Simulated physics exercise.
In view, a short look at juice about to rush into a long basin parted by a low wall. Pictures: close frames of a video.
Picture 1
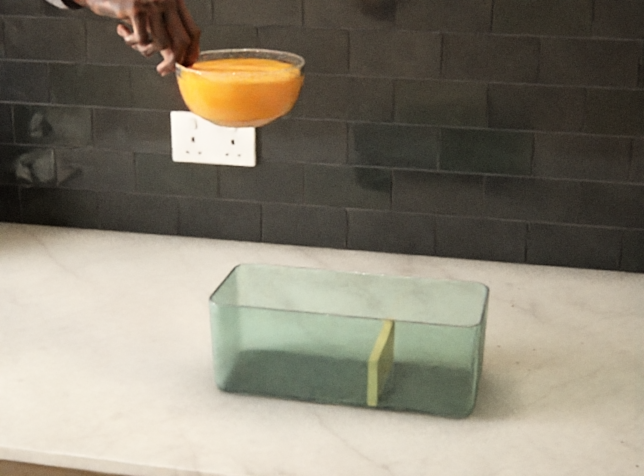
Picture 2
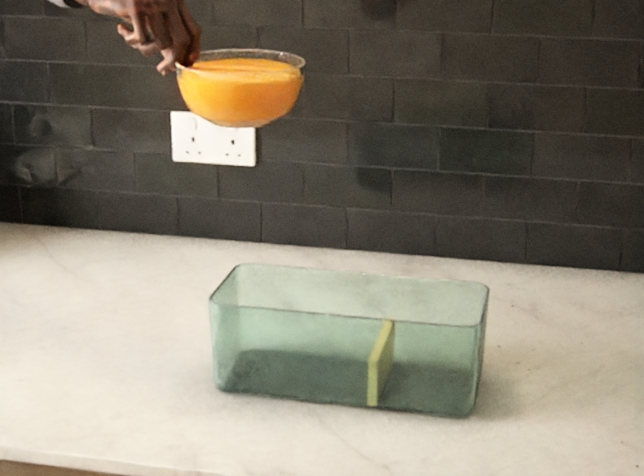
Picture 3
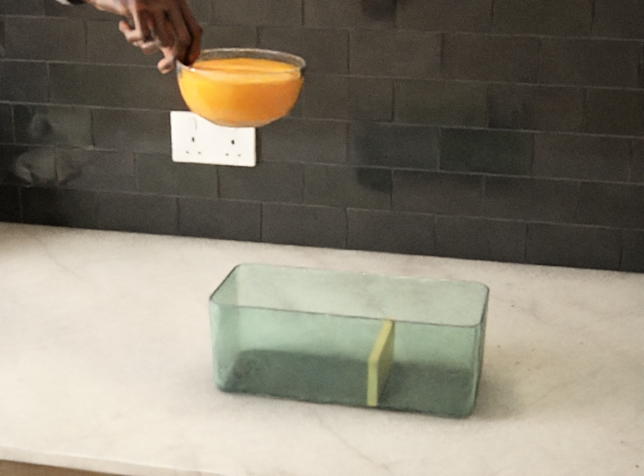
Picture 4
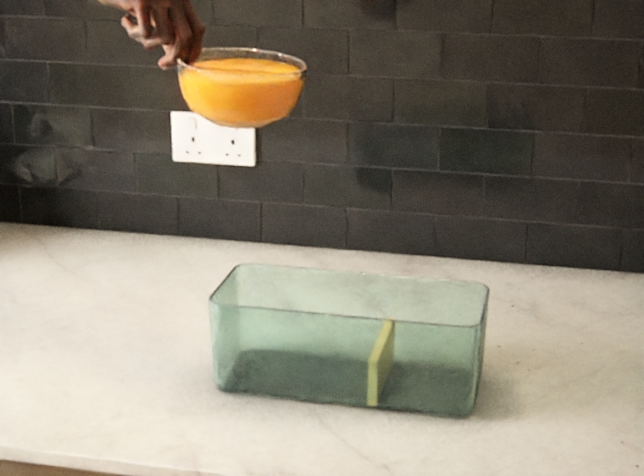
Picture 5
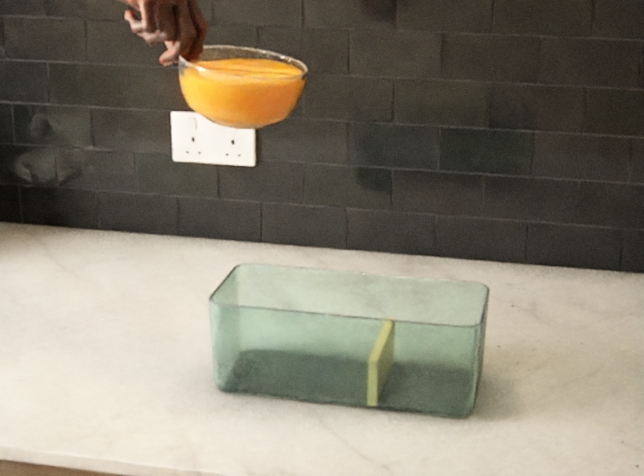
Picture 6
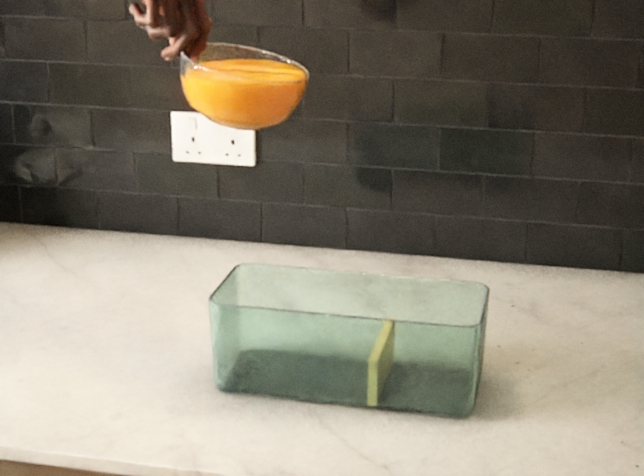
A hand at the upper left holds a clear glass bowl of orange juice in the air, seen from slightly above a pale marble counter backed by dark grey tiles and a white socket. Below, a long translucent green basin with a low yellow-green dividing wall sits on the counter. The bowl stays level at first, then tilts slightly down to the right, while the camera stays still.
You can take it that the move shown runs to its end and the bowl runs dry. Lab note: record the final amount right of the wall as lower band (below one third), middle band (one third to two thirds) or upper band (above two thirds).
Recorded: Middle band.
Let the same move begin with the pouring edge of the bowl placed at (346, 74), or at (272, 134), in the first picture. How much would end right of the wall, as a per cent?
First place gives some 80 %, second place some 0 %.
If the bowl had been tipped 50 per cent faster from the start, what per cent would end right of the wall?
35 per cent or thereabouts.
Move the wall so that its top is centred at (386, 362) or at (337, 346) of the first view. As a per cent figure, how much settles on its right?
Note: Roughly 40 % in case one, 80 % in case two.
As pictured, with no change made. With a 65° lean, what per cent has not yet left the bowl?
About 40 % remains.
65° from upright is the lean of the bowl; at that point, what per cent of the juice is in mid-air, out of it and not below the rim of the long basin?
Somewhere around 45 per cent of it.
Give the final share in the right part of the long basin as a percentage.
Roughly 45 %.
A moment on, the bowl is tipped part way and 39 per cent is still to pour, 10 is left of the wall and 7 right of it.
Next, the bowl is tipped right over and 1 per cent is still to pour, 44 is left of the wall and 42 right of it.
Then the bowl is tipped right over and 0 per cent is still to pour, 54 is left of the wall and 43 right of it.
Later the bowl is tipped right over and 0 per cent is still to pour, 54 is left of the wall and 43 right of it.
At rest 54 per cent lies left of the wall, 43 right of it and 3 outside.
